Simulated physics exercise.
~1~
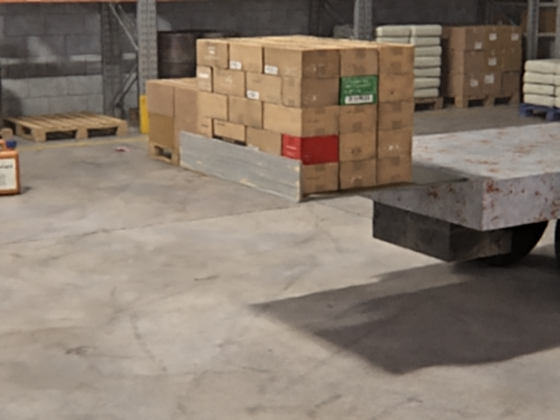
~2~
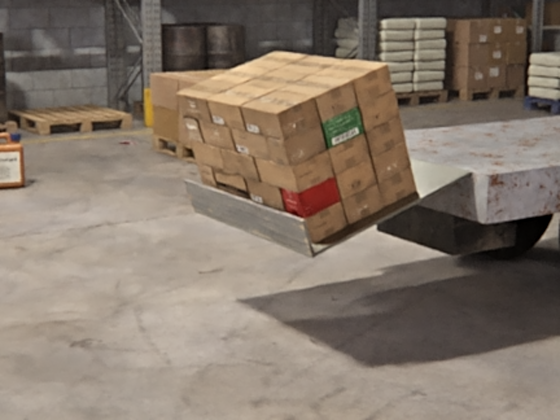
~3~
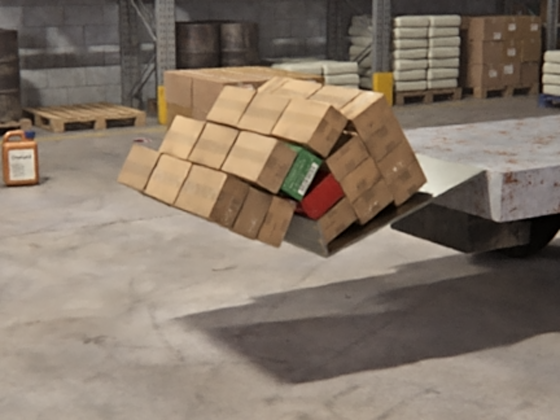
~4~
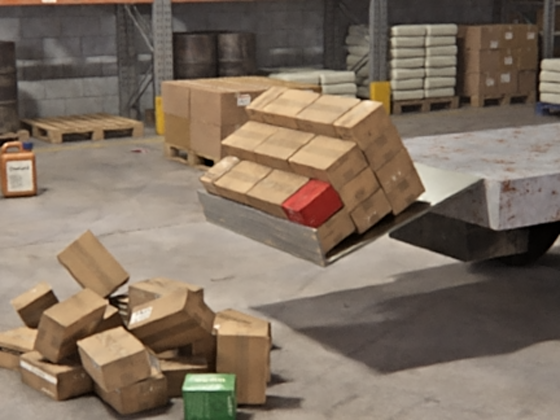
A metal flap at the back of a flat-bed tilted down to the left, tipping its stack of brown boxes until many slid off and tumbled into a heap on the floor, the green one among them, while the red one stayed on the sloping flap.
